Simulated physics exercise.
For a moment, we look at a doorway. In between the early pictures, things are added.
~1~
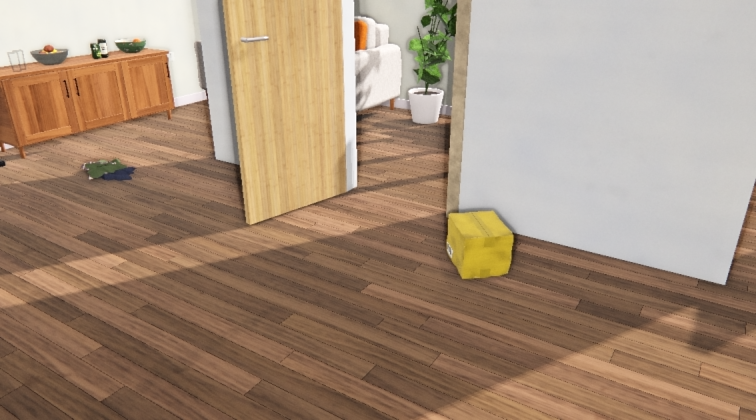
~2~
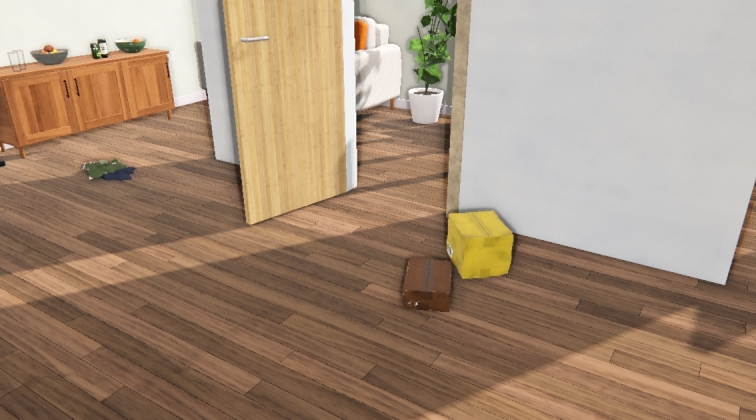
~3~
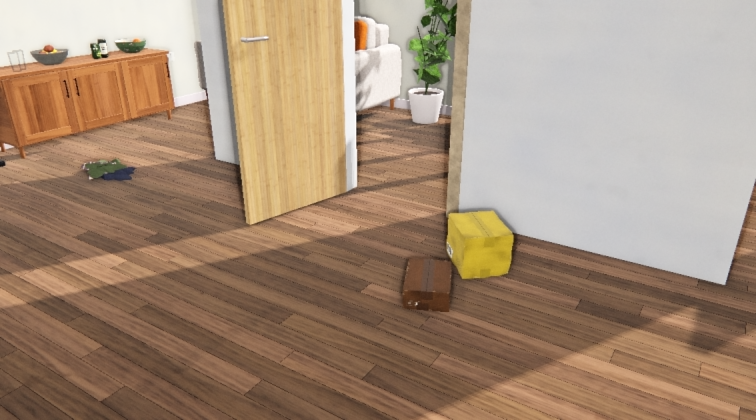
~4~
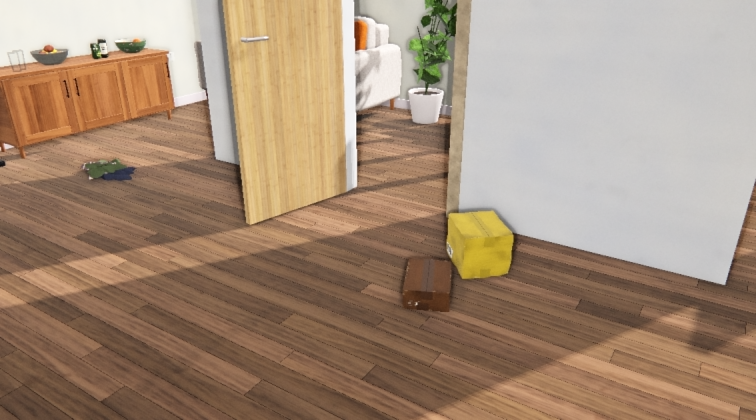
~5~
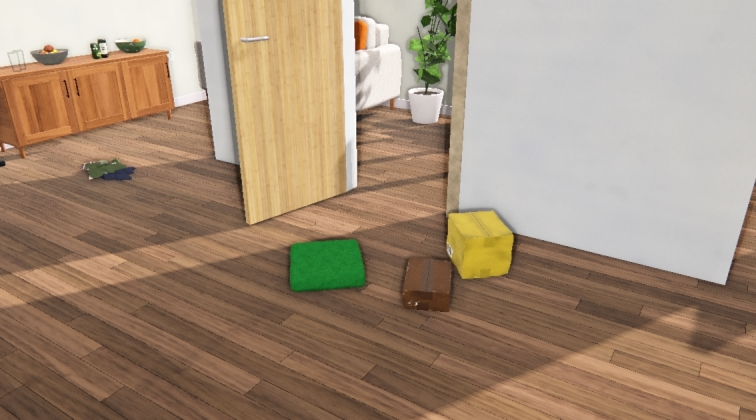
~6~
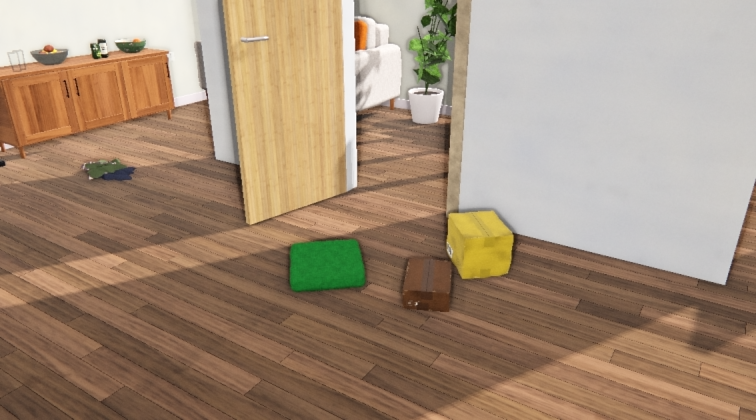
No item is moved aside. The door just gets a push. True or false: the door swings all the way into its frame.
True.
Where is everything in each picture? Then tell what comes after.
Door wide open and still, in the first picture.
Door wide open and still; brown parcel (428, 284); yellow box (478, 244), in the second picture.
Door wide open and still; brown parcel (428, 284); yellow box (478, 244), in the third picture.
Door wide open and still; brown parcel (428, 284); yellow box (478, 244), in the fourth picture.
Door wide open and still; brown parcel (428, 284); yellow box (478, 244), in the fifth picture.
Door wide open and still; green cushion (327, 264); brown parcel (428, 284), in the sixth picture.
Then, 0.60 s after the last picture, door 86° open.
Then, 1.00 s after the last picture, door 61° open.
Then, 1.40 s after the last picture, door 35° open.
Then, 1.70 s after the last picture, door 14° open.
At rest, door 0° open; all 3 in place. Seen from the same camera at the end, green cushion near (327, 264).
